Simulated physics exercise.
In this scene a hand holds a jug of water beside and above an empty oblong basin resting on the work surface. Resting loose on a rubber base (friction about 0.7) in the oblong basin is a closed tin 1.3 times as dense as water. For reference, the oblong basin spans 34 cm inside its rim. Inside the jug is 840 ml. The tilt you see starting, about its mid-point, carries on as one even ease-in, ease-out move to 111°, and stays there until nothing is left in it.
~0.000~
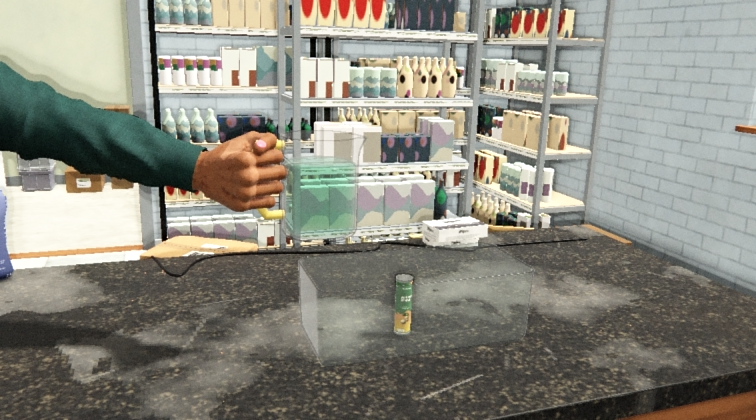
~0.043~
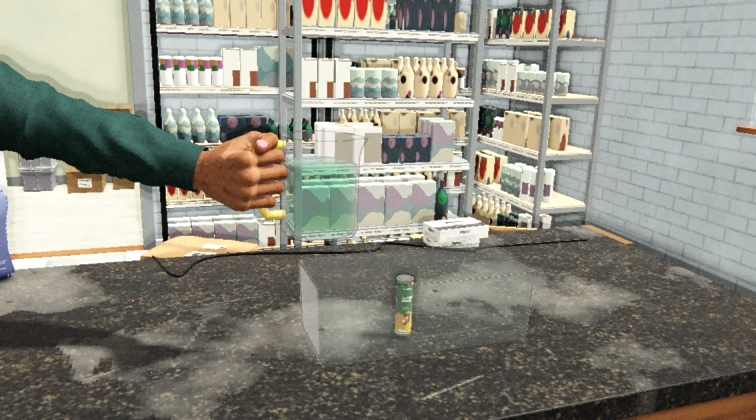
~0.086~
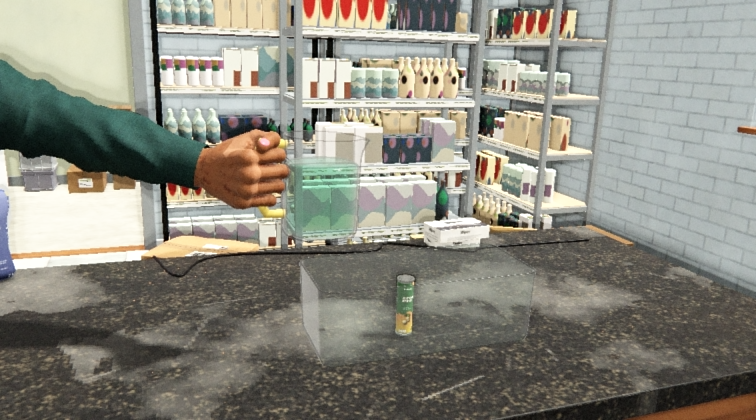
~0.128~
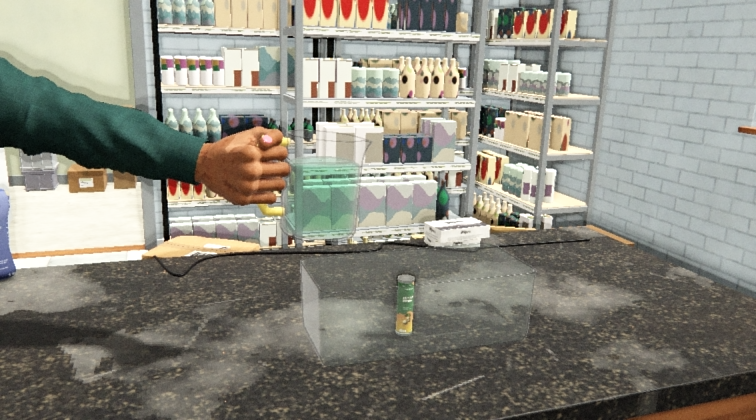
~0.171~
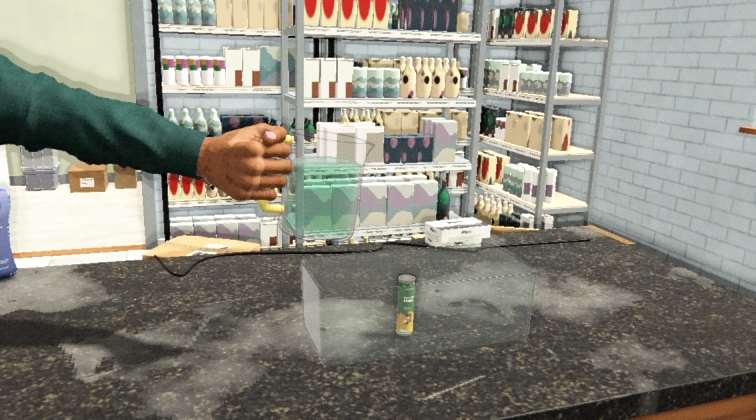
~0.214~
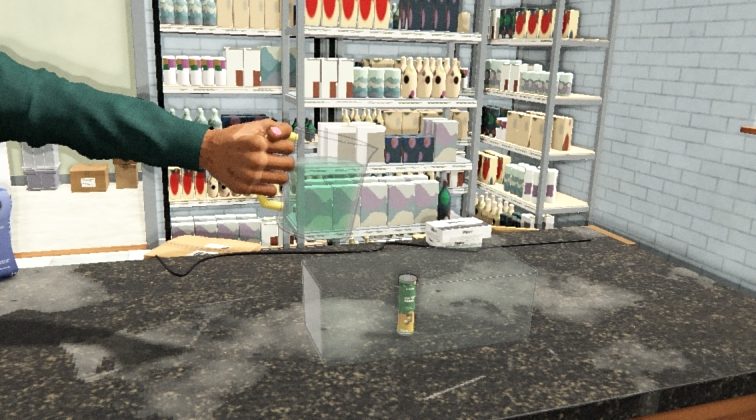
In a shop with stocked shelves, a hand slowly tilting a clear jug rightward above a transparent basin holding a small tin.
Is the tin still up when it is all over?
No, the tin goes over.
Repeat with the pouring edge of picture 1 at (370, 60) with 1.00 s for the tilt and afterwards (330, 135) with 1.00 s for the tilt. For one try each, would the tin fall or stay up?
Run one: It does not tip. Run two: It tumbles.
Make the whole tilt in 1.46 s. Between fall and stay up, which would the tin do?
After the tilt, the tin has tipped over.
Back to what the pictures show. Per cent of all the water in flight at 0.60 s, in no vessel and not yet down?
10 %.
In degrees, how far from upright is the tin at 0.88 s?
0°.
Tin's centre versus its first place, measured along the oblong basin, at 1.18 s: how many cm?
Close to 7 cm.
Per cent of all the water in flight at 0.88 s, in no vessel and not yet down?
Roughly 20 per cent.
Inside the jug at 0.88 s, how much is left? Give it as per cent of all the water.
32 %.
After 0.60 s the tilt is 73° and 89 per cent is still to pour; the tin stands where it began.
After 0.88 s the tilt is 107° and 31 per cent is still to pour; the tin stands where it began.
After 1.18 s the tilt is 111° and 2 per cent is still to pour; the tin leans 34°.
After 1.50 s the tilt is 111° and 0 per cent is still to pour; the tin lies on its side.
In the end the tin lies on its side.
